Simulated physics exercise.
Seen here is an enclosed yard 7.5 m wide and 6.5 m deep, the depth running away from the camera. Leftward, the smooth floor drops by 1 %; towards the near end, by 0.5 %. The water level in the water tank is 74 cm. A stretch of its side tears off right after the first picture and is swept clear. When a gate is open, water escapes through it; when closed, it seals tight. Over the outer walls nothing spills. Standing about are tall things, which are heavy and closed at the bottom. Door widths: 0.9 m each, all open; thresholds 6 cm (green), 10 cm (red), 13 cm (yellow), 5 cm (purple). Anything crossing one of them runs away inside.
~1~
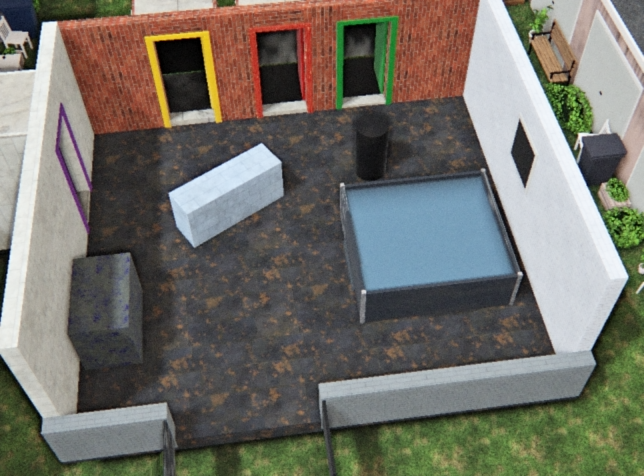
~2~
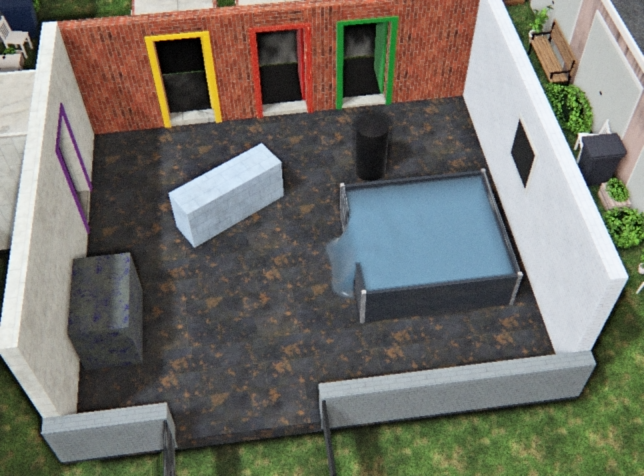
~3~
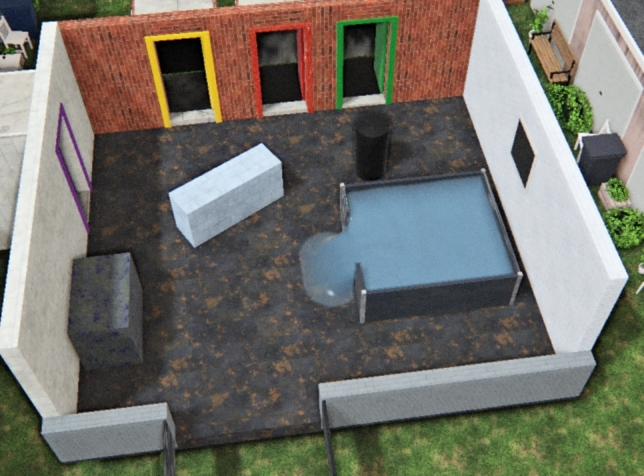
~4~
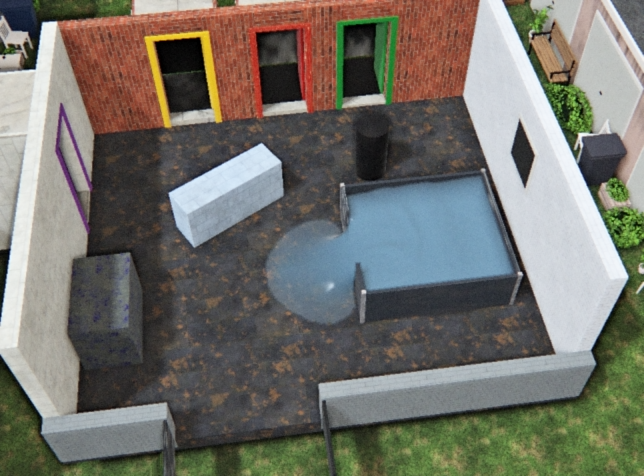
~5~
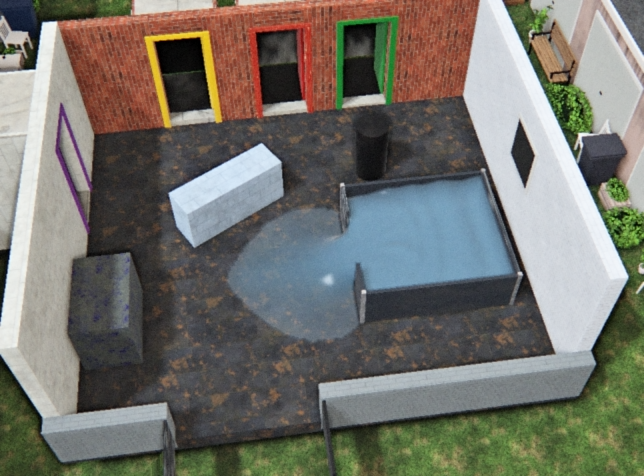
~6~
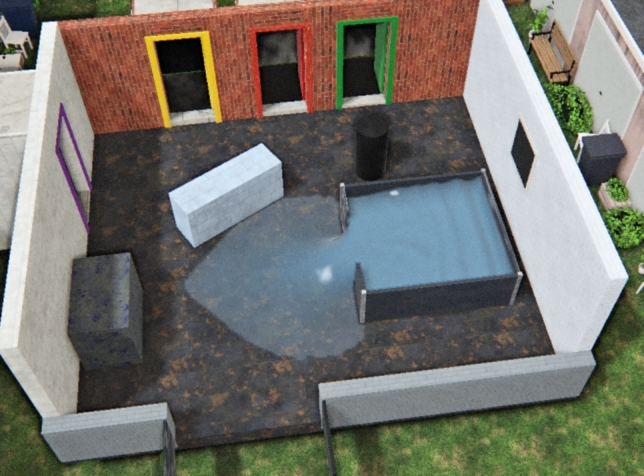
A water tank loses part of its left side and water spreads leftward across the dark floor.
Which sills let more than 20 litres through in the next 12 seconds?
In order: At the green door the inflow will be within bounds. At the red door the inflow will be within bounds. At the yellow door the inflow will be within bounds. At the purple door the inflow will be out of bounds.
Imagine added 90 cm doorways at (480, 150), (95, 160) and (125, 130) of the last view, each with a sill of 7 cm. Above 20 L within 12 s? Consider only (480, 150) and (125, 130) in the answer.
In that order: Not over, over.
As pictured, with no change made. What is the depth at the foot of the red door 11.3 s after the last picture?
It's some 3.5 centimetres deep.
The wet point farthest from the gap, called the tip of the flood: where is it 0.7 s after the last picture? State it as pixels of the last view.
Location: Approx. (88, 248) in the last view.
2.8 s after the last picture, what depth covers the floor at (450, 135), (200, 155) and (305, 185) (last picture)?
Approximately 0, 0 and 2 centimetres, going through them in turn.
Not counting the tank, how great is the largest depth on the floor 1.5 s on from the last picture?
Peak depth: Approx. 46 cm.
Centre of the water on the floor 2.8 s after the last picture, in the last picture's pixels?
Pixel position near (305, 277).
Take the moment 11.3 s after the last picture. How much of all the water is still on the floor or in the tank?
68 %.
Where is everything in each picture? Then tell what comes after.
The first frame shows still water, 74 cm deep, in the water tank at (427, 231).
In the second frame, water pours out at (354, 255) and has run 0.6 m, to (335, 241); typically 11 cm deep outside, 74 cm at the water tank's back.
In the third frame, the front is at (309, 244), 0.9 m from the gap at (353, 257); 1.0 m2 of floor is under water; 74 cm left at the back of the water tank.
In the fourth frame, the front is at (272, 285), 1.4 m from the gap at (353, 258); 2.2 m2 of floor is under water; 74 cm left at the back of the water tank.
In the fifth frame, the front is at (233, 275), 2.1 m from the gap at (353, 257); 4.0 m2 of floor is under water; 72 cm left at the back of the water tank.
In the sixth frame, water pours out at (353, 257) and has run 2.8 m, to (191, 280); typically 5 cm deep outside, 66 cm at the water tank's back.
Then, 0.7 s after the last picture water covers 30 % of the floor and is deepest (48 cm) near (347, 267); green door not reached, red door not reached, yellow door not reached, purple door not reached.
Then, 1.5 s after the last picture water covers 35 % of the floor and is deepest (46 cm) near (149, 291); green door not reached, red door not reached, yellow door not reached, purple door 5 cm at the sill, 0 L in.
Then, 2.8 s after the last picture water covers 50 % of the floor and is deepest (35 cm) near (160, 427); green door not reached, red door not reached, yellow door not reached, purple door 9 cm at the sill, 4 L in.
Then, 6.3 s after the last picture water covers 75 % of the floor and is deepest (22 cm) near (79, 384); green door 4 cm at the sill, 0 L in, red door 3 cm at the sill, 0 L in, yellow door 8 cm at the sill, 0 L in, purple door 9 cm at the sill, 38 L in.
Then, 11.3 s after the last picture water covers 95 % of the floor and is deepest (12 cm) near (76, 438); green door 5 cm at the sill, 0 L in, red door 3 cm at the sill, 0 L in, yellow door 6 cm at the sill, 0 L in, purple door 8 cm at the sill, 72 L in.
